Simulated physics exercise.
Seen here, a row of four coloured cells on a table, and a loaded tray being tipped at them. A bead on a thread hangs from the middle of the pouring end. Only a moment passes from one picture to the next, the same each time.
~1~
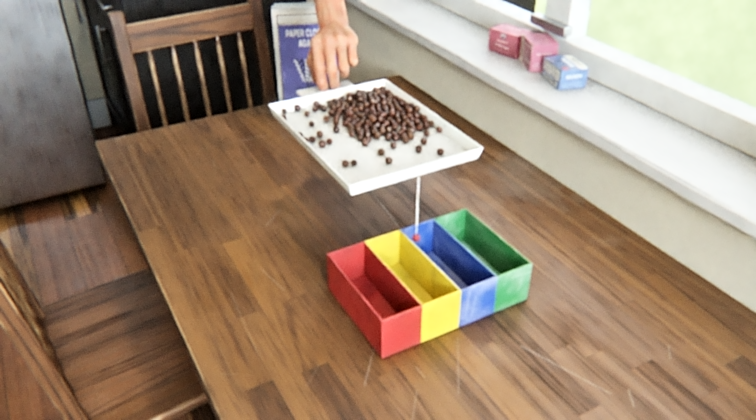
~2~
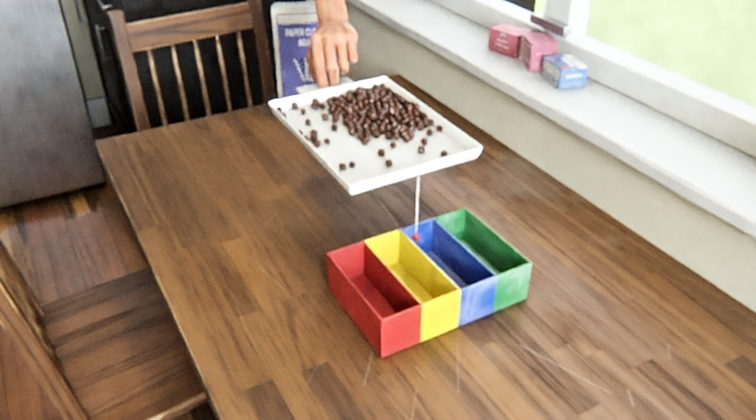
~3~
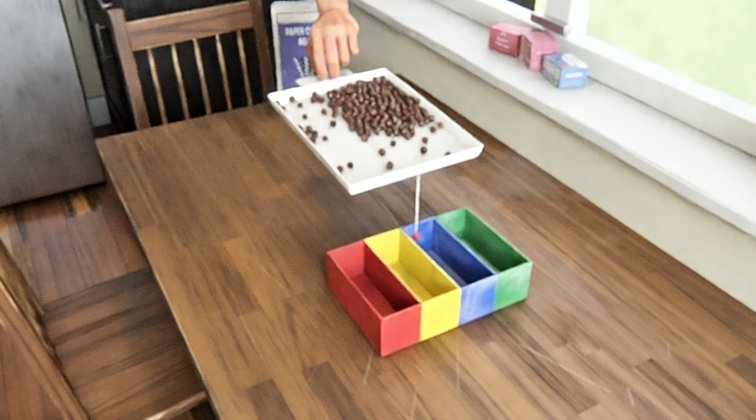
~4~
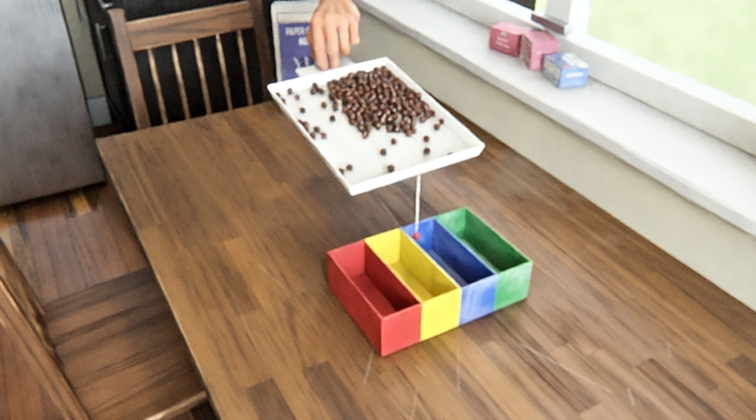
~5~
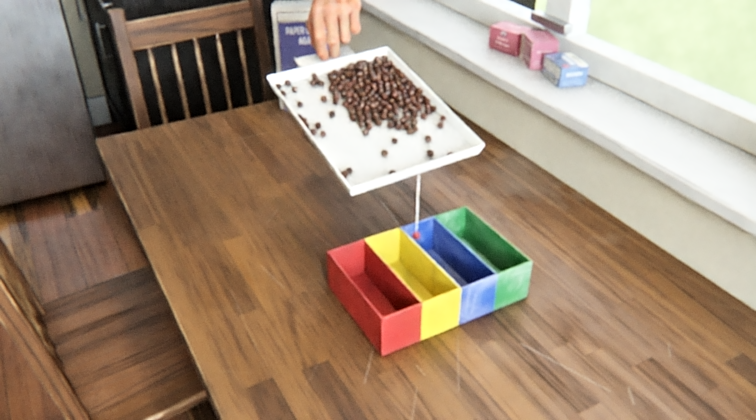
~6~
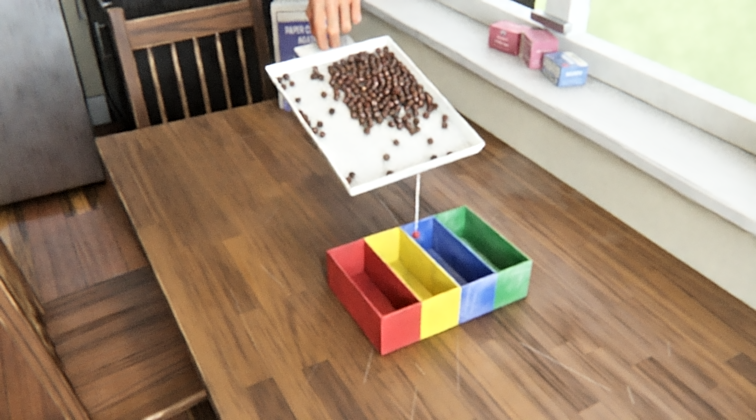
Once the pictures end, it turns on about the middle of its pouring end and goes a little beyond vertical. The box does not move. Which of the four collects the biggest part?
The red one ends fullest.
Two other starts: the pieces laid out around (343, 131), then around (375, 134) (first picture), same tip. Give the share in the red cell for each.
In turn 50 and 40 in a hundred.
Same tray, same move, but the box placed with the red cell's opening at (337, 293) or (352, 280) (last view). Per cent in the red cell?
In turn 10 and 30 in a hundred.
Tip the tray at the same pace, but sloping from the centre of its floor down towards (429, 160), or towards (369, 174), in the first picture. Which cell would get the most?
At the first place the green one, at the second red.
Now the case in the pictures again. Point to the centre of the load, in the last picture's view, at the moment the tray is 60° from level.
At about (395, 182).
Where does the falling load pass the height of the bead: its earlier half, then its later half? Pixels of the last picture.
Early half (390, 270), late half (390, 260).
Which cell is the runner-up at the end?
Second comes the cell in yellow.
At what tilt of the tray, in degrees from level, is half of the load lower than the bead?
At about 80°.
Soon, tray tipped steeply; about two thirds on the tray; a small part in the red cell; a small part in the yellow cell; a stray few in the blue cell; a stray few in the green cell; about a quarter falling or outside the box.
A while on, tray tipped past a quarter turn; a stray few on the tray; about a third in the red cell; about a quarter in the yellow cell; a small part in the blue cell; a stray few in the green cell; about a quarter falling or outside the box.
Towards the end, tray tipped past a quarter turn; about half in the red cell; about a quarter in the yellow cell; a small part in the blue cell; a stray few in the green cell; a small part falling or outside the box.
Finally, tray tipped past a quarter turn; about half in the red cell; about a quarter in the yellow cell; a small part in the blue cell; a stray few in the green cell; a small part outside the box.
